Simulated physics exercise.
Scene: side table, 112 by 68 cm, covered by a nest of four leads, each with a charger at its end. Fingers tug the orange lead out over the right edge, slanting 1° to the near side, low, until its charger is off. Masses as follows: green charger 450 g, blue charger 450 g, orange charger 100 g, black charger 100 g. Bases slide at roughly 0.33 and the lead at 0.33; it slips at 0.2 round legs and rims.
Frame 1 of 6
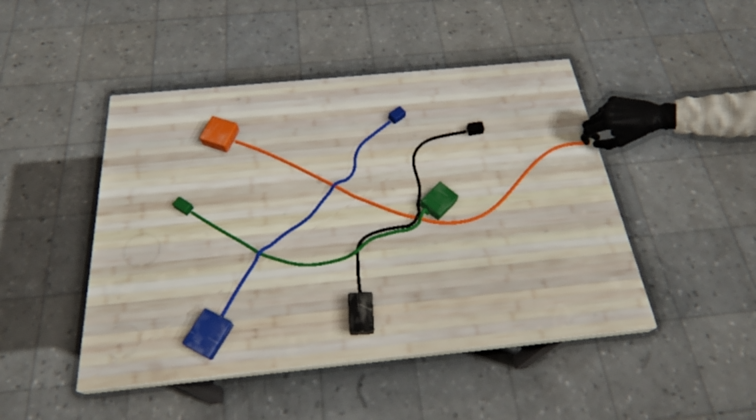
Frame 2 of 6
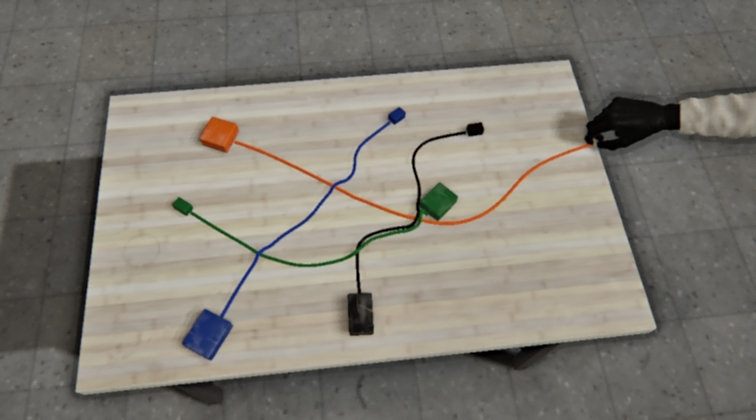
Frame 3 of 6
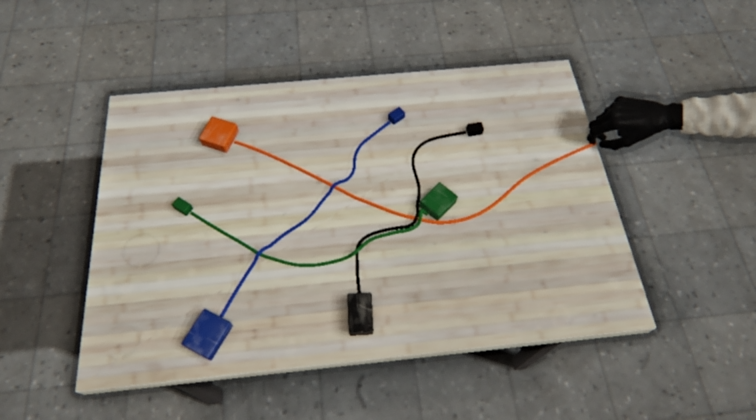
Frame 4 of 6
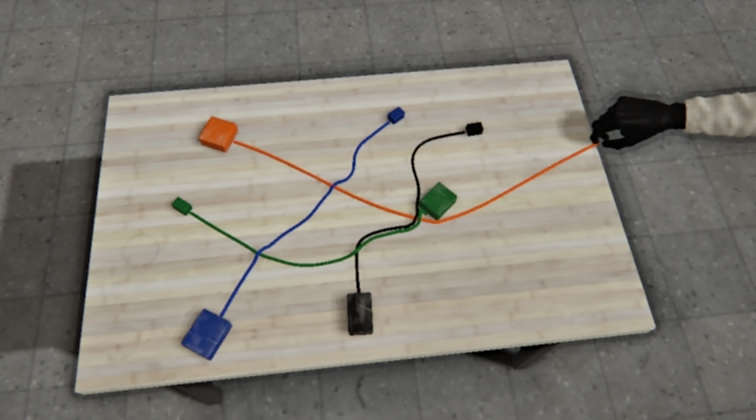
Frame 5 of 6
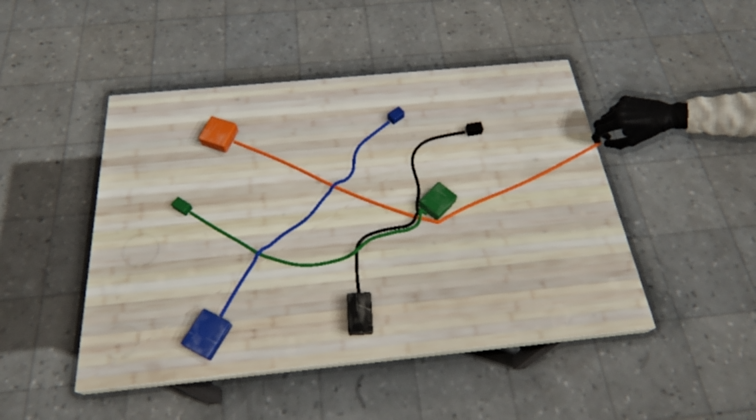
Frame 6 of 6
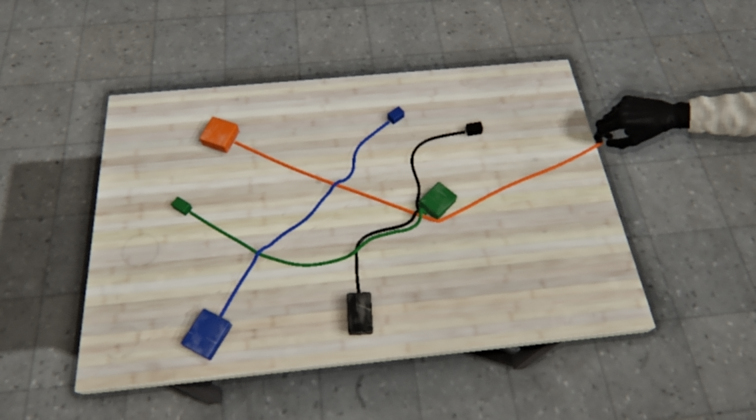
In this clip, a black-gloved hand at the right edge of a light wooden tabletop pulls the orange cord slightly outward, straightening its curve against the green block, while the blue, black and green cords and their blocks barely move.
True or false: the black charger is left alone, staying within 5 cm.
False.
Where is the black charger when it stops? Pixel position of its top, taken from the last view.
The top ends up close to (609, 223) in the last picture.
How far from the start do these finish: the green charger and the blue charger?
Green charger: 15 cm; blue charger: 35 cm.
Next, the orange lead's tail end at (353, 191); orange charger 30 cm off its start.
Then, the orange lead's tail end at (486, 219); black charger 5 cm off its start, orange charger 59 cm off its start, blue plug 20 cm off its start.
After that, the orange lead's tail end at (618, 191); black charger 38 cm off its start at (532, 244), orange charger 87 cm off its start at (610, 188), green plug 63 cm off its start at (480, 224).
Later, the orange lead has left the top; black charger 55 cm off its start, orange charger over the edge, green plug 87 cm off its start.
At the end, the orange lead has left the top; black charger 55 cm off its start at (609, 223), orange charger over the edge, green plug 87 cm off its start at (588, 202), blue plug over the edge.
